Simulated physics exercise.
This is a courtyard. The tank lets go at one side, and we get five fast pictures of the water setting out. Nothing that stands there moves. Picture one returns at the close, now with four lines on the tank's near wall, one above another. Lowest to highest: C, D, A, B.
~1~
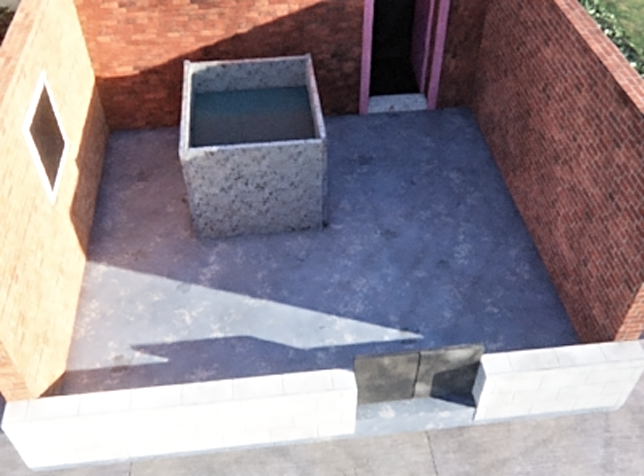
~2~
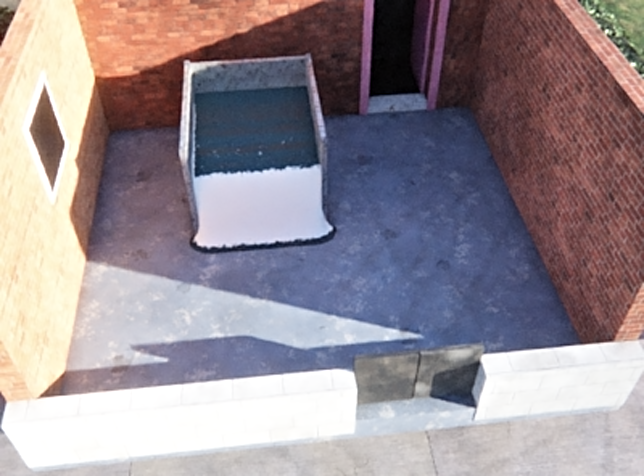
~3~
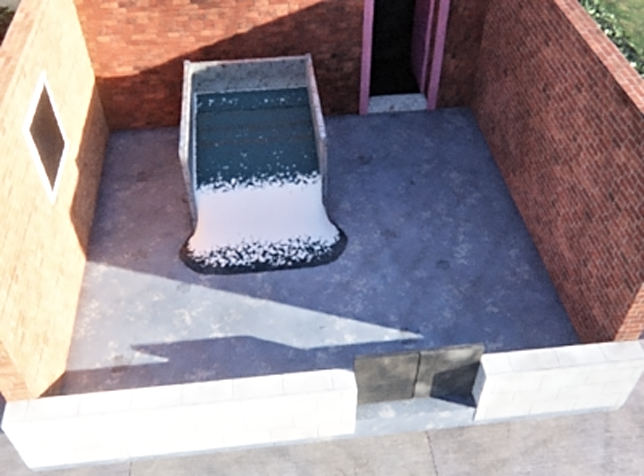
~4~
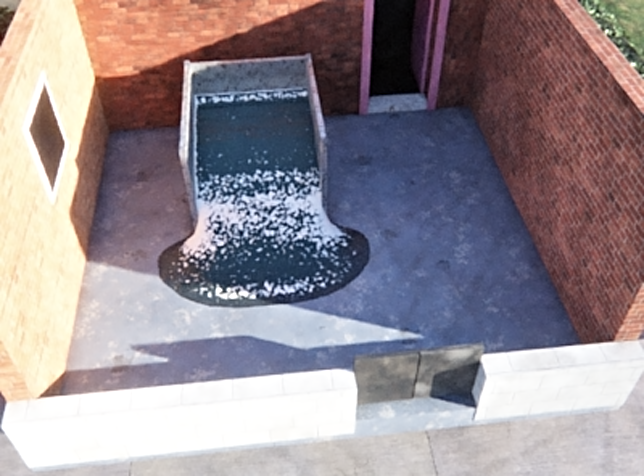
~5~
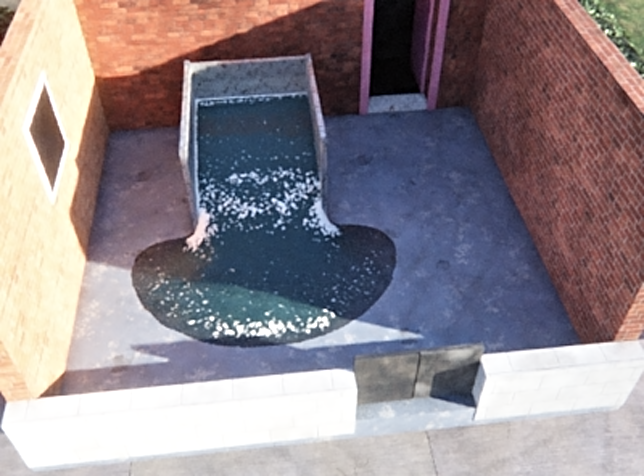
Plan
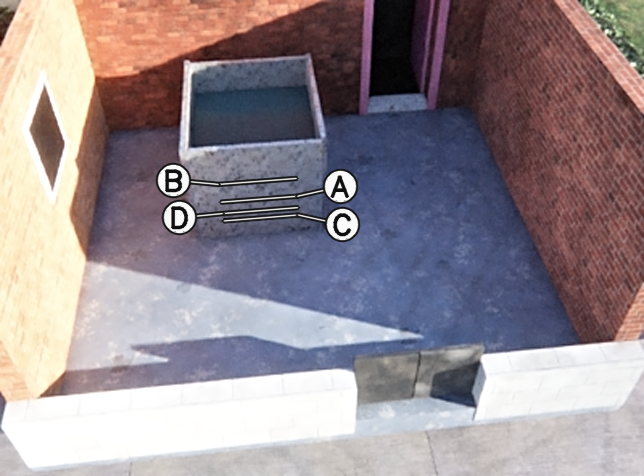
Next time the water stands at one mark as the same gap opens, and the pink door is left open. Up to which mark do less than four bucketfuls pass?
Go for B.
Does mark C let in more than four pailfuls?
No.
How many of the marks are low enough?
All of the four.
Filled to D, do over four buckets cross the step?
No, that is safe.
On the marked copy, A at (259, 199); B at (257, 181); C at (261, 217); D at (260, 210); from the bottom up C, D, A, B.
With A, nothing gets over.
With B, a bucket or two gets in.
With C, nothing gets over.
With D, nothing gets over.
